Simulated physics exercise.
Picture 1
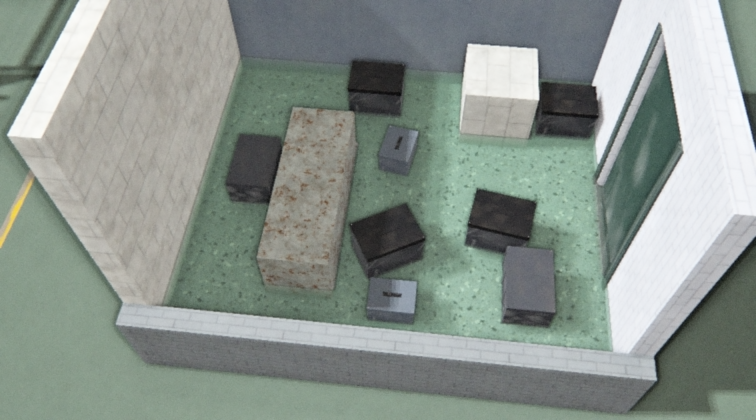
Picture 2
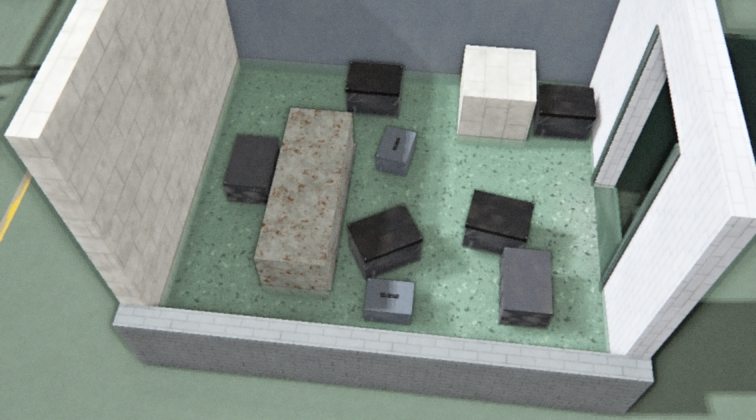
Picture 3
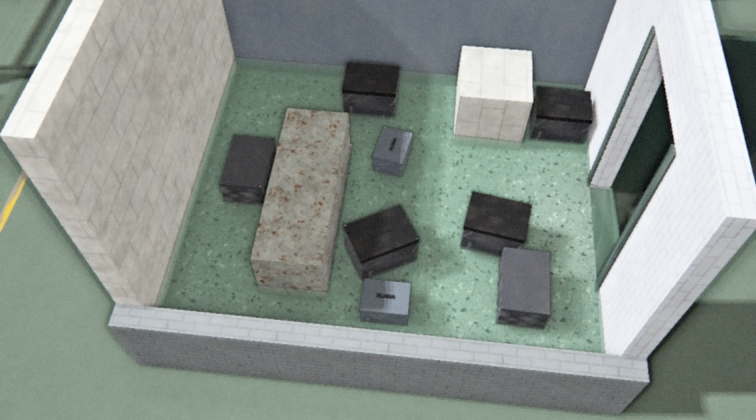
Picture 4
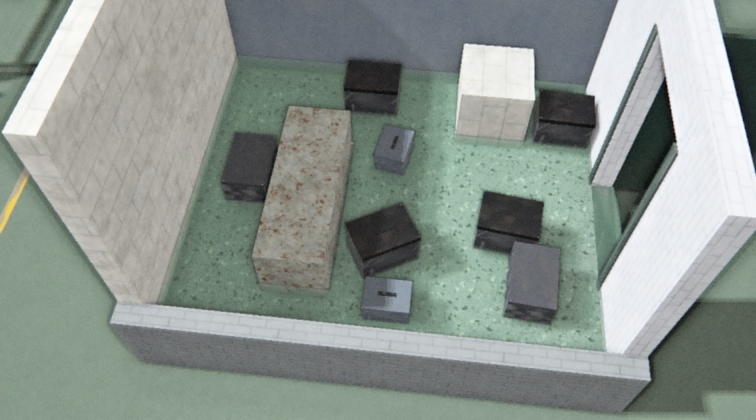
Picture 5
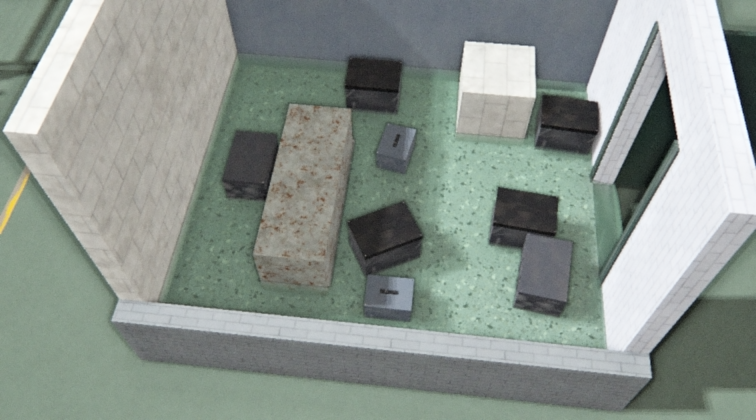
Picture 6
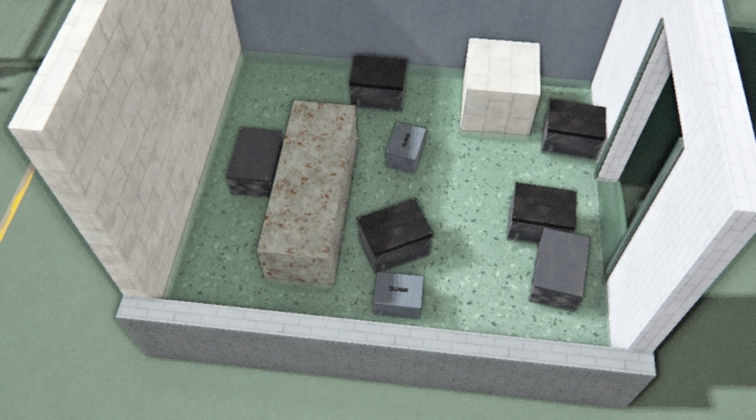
A small walled room with a speckled green floor is seen from high above at a tilt, the view shifting very slightly. A long mottled stone block stands left of centre, a white tiled block at the back right, with black and grey boxes scattered around them. The dark pane in the right wall's opening disappears, then the black and grey boxes at right drift rightward together, others shifting only slightly.
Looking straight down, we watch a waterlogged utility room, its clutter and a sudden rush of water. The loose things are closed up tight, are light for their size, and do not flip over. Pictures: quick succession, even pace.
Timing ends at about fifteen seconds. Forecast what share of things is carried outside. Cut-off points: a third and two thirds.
My forecast is two thirds and up.
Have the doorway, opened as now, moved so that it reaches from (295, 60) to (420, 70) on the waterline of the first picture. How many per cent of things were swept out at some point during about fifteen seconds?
About 60 %.
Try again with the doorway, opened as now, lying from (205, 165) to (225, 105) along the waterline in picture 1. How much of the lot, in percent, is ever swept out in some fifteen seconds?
50 %.
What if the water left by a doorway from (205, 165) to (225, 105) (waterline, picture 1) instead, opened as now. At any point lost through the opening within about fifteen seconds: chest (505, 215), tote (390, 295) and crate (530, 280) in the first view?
Answer, item by item: Not lost, lost, not lost.
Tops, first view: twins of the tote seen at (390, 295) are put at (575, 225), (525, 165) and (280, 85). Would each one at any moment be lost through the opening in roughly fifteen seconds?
Copy by copy, in the order given: Swept away, swept away, not carried off.
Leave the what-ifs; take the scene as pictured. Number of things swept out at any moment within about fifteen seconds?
My count comes to 7.
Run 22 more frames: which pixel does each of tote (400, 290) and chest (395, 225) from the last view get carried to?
Roughly (589, 249) for one and (601, 201) for the other.
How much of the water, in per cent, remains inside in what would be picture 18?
It comes to about 70 parts in a hundred.
A moment on, 0 of 8 are out; 8 afloat.
Next, 3 of 8 are out; 5 afloat.
Later, 4 of 8 are out; 4 afloat.
In the end, 7 of 8 are out; 1 afloat.
